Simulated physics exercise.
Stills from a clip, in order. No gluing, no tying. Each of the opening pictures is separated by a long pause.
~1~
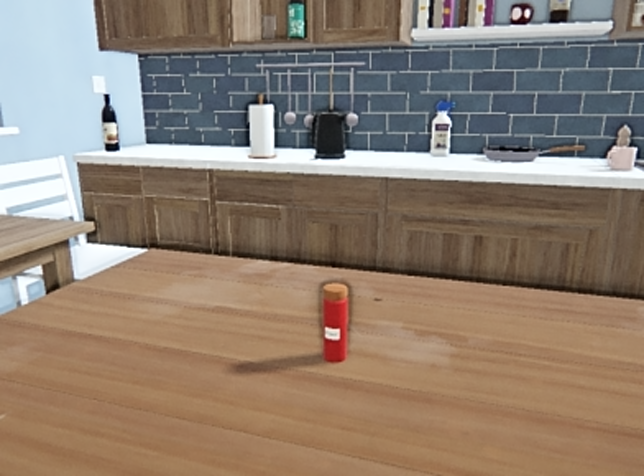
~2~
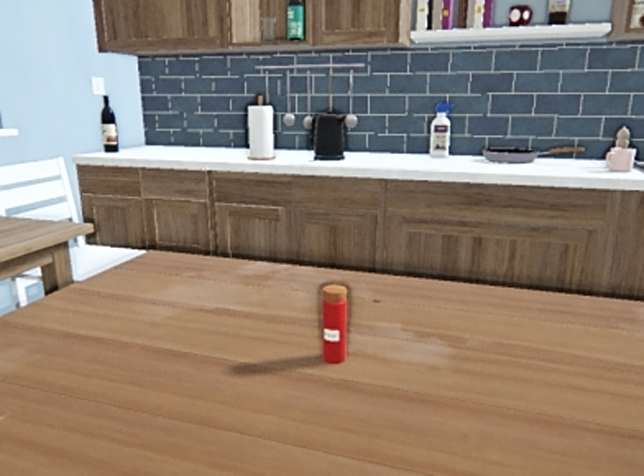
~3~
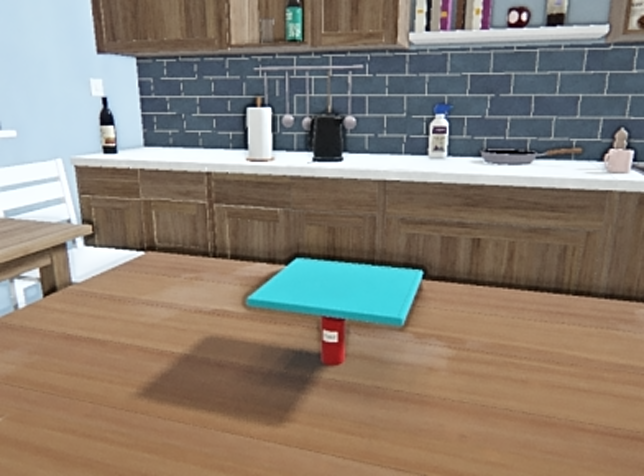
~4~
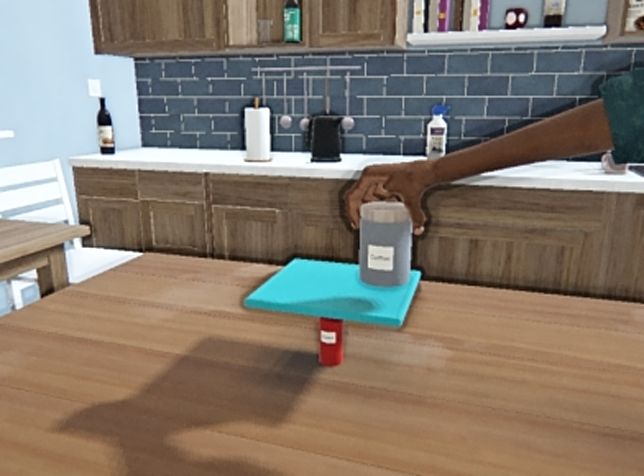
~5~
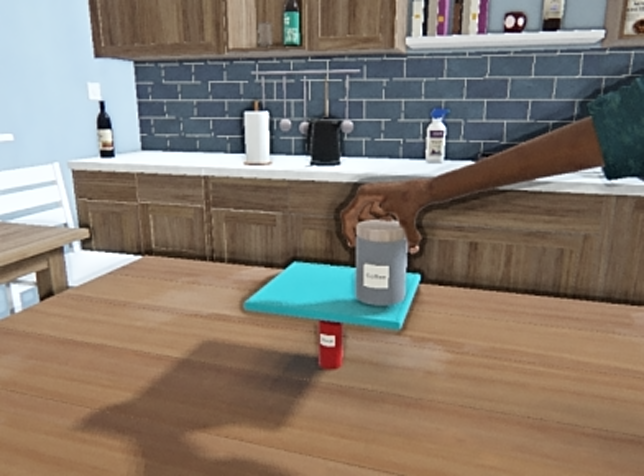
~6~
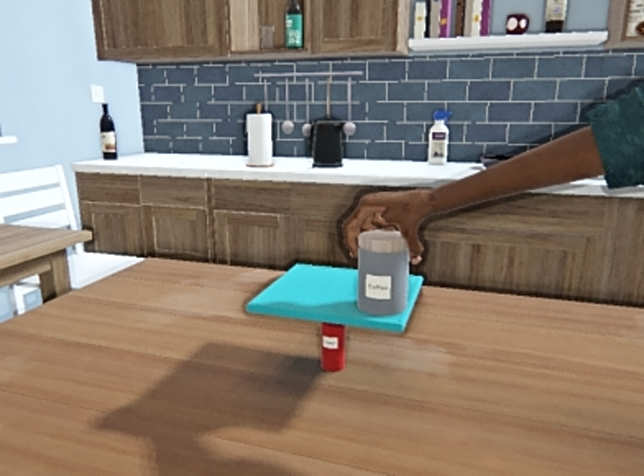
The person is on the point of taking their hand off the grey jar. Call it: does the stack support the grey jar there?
No, it does not.
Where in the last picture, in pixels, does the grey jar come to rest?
End spot: Near (434, 391).
Then, 0.40 s after the last picture, grey jar now fallen; turquoise lid tipped 63° from how it was.
Then, 0.70 s after the last picture, red shaker and turquoise lid now fallen.
By the end, fallen, grey jar, red shaker and turquoise lid. Seen from the same camera at the end, grey jar near (434, 391). The stack comes apart.
